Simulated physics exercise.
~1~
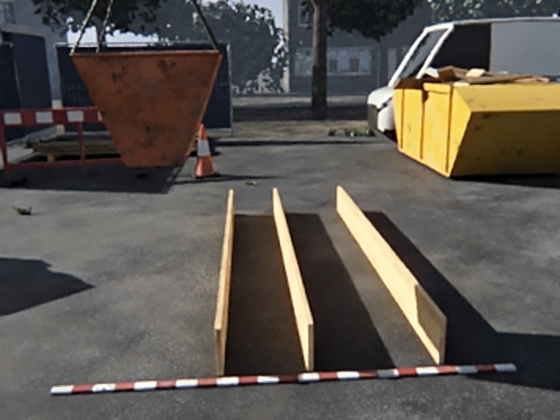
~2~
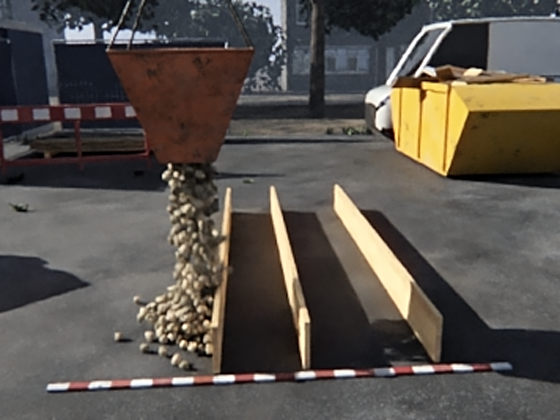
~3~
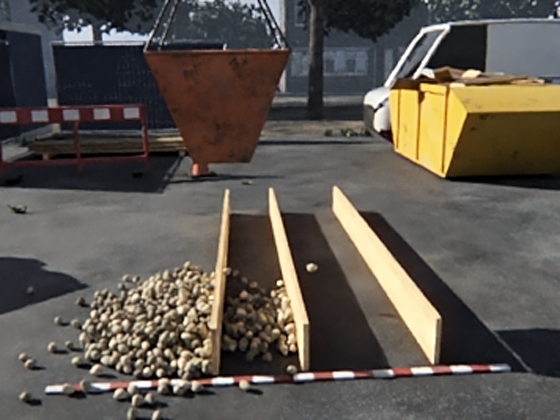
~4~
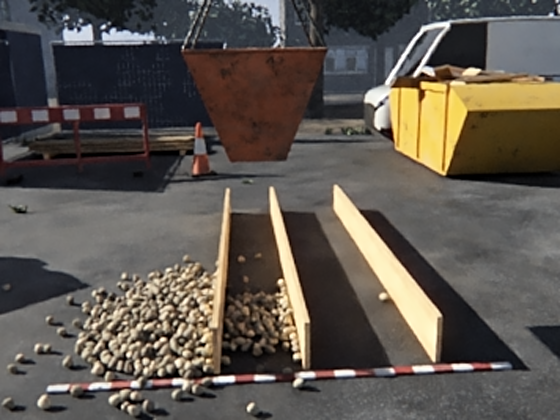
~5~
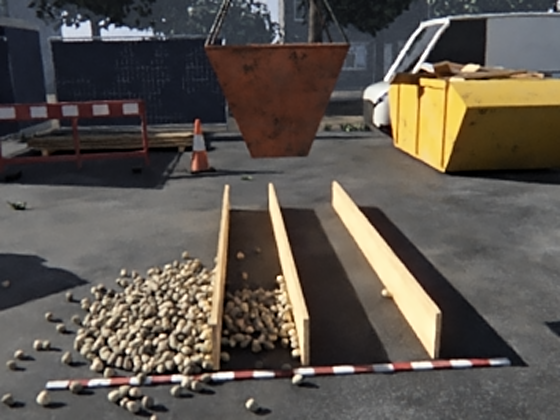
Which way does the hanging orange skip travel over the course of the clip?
The skip travels to the right, going from above the area left of the boards to a place above and behind them.
In a paved yard with a yellow container behind, a hanging rusty orange skip moves right and drops round stones beside three upright boards; most end heaped left of the boards, a smaller share lies in the left bay, and a few are scattered farther off.
